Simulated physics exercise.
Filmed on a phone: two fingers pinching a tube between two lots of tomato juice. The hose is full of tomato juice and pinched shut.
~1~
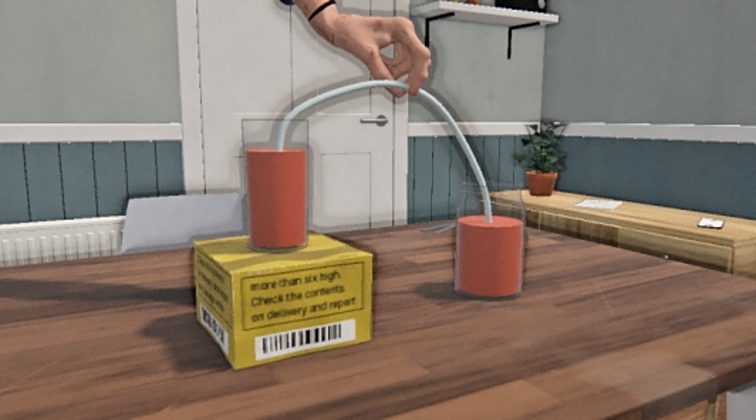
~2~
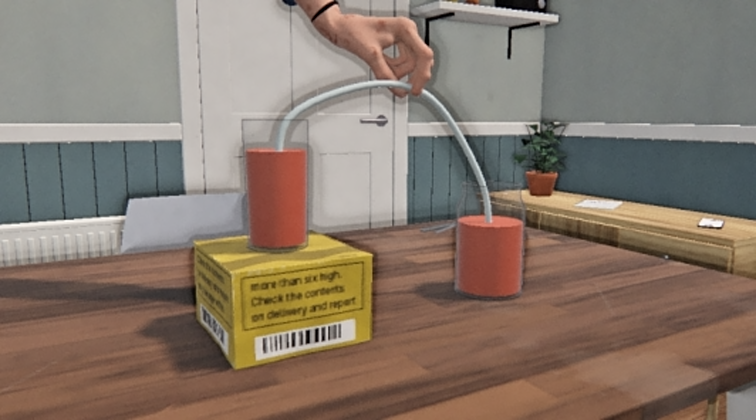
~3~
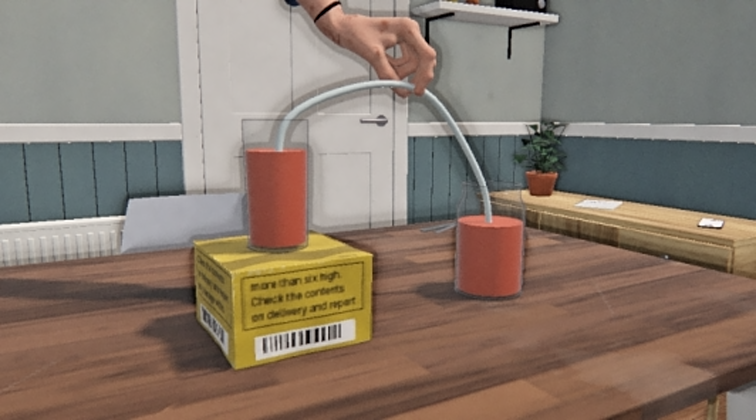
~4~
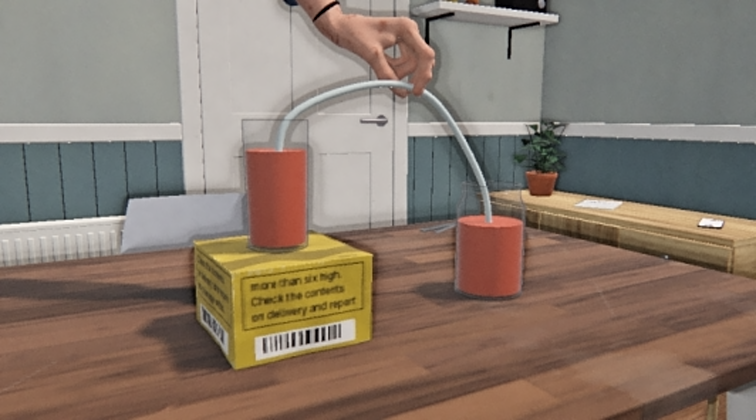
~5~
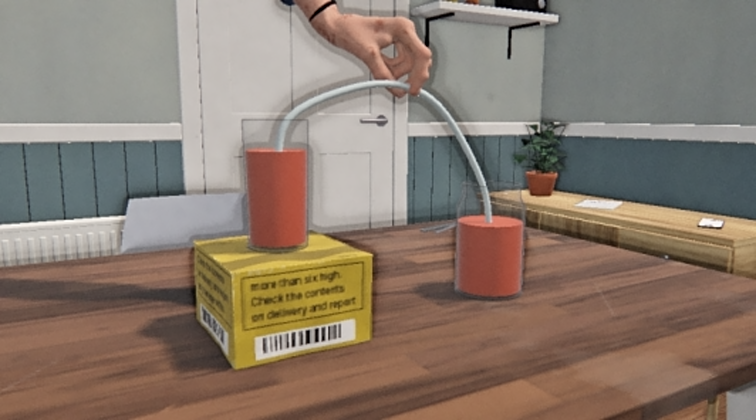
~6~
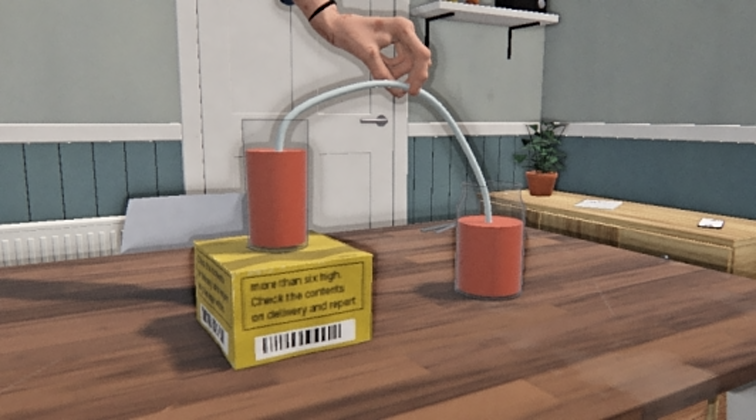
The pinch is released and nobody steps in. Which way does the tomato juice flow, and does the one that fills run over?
It flows towards the right one, and the one that fills stays below its rim.
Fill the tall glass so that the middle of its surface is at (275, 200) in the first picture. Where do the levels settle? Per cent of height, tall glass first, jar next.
About 10 and 75 per cent.
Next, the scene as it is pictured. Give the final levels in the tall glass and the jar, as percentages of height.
Roughly 25 per cent, then 90 per cent.
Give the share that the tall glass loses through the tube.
About 70 per cent.
Soon after, the tall glass is about half full; the jar is about three quarters full.
Later, the tall glass is about a third full; the jar is about three quarters full.
In the end, the tall glass is about a quarter full; the jar is nearly full; the two surfaces are level.
